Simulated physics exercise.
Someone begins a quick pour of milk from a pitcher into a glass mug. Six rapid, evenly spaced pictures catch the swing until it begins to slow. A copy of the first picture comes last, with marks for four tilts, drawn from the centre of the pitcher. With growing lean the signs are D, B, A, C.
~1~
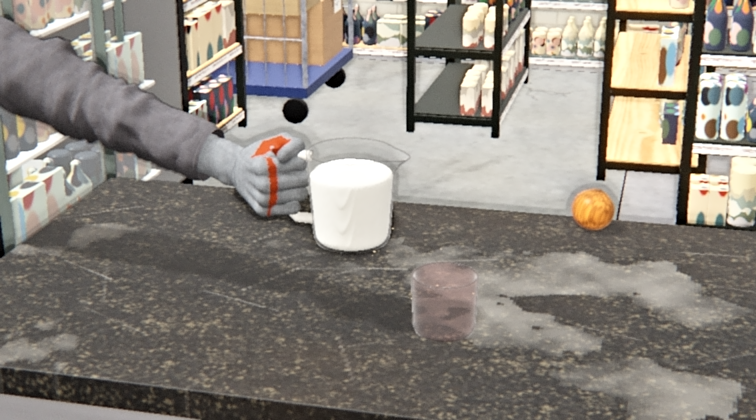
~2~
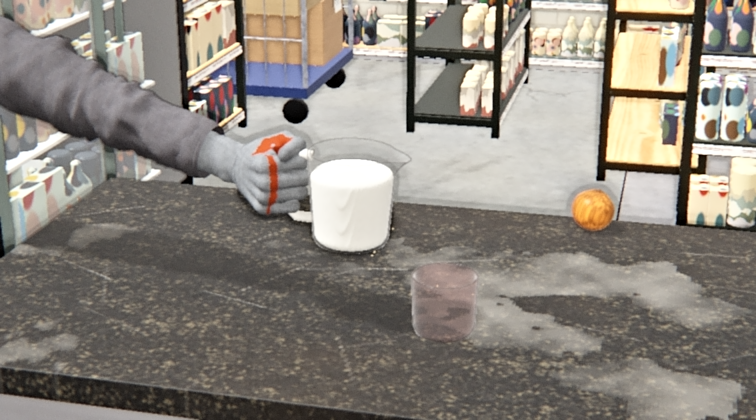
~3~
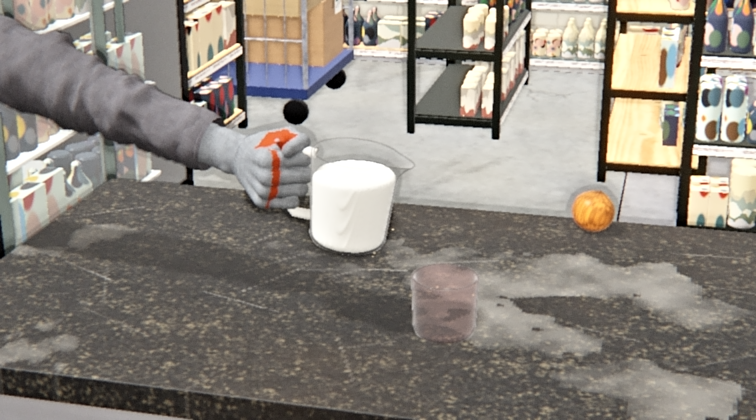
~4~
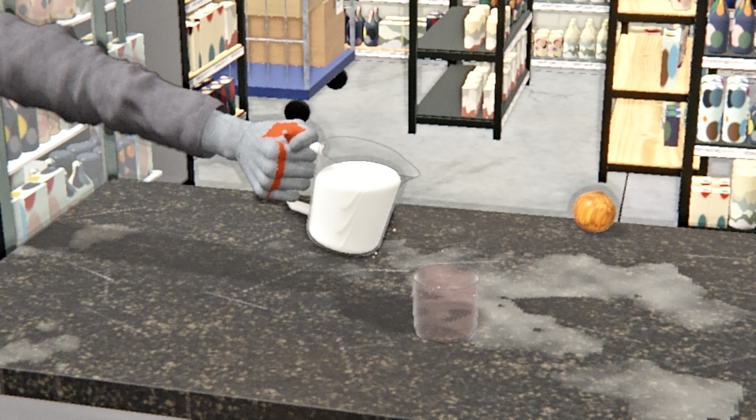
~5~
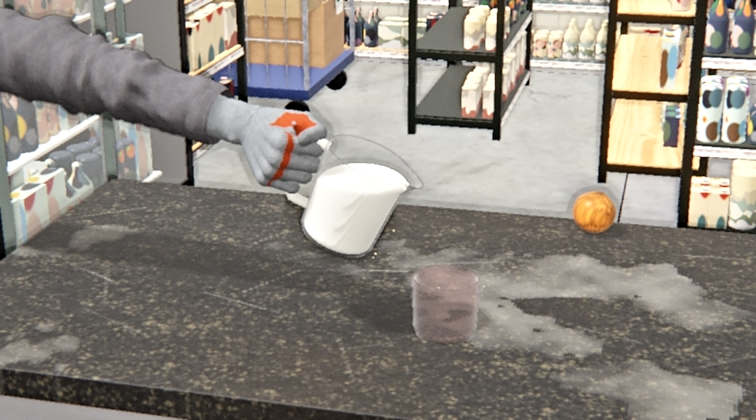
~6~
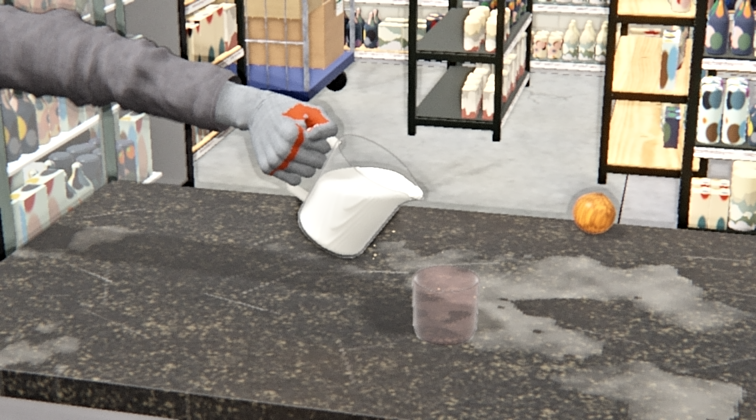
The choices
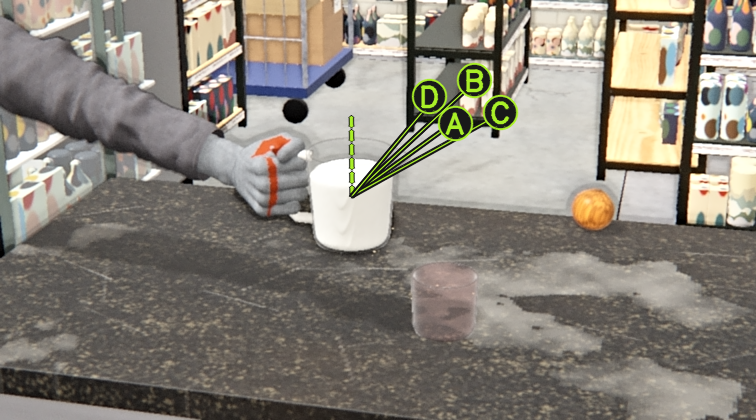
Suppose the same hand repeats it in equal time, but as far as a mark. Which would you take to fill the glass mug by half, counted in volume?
A is best.
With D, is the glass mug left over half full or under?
Under half.
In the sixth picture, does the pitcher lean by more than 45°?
No.
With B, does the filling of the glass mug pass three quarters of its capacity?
No, it does not.
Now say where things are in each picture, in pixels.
Upright, lip at (409, 158); rim of the glass mug round (445, 275); nothing has left yet, in the first frame.
Upright, lip at (410, 160); nothing has left yet, in the second frame.
Tipped about 6°, lip at (413, 166); nothing has left yet, in the third frame.
Tipped about 14°, lip at (419, 175); nothing has left yet, in the fourth frame.
Tipped about 23°, lip at (422, 186); nothing has left yet, in the fifth frame.
Tipped about 32°, lip at (424, 198); nothing has left yet, in the sixth frame.
In lime, A at (440, 132); B at (463, 92); C at (485, 121); D at (421, 112).
With A, the glass mug ends with about 50 % of what it can hold.
With B, the glass mug ends with about 34 % of what it can hold.
With C, the glass mug ends with about 68 % of what it can hold.
With D, the glass mug ends with about 21 % of what it can hold.
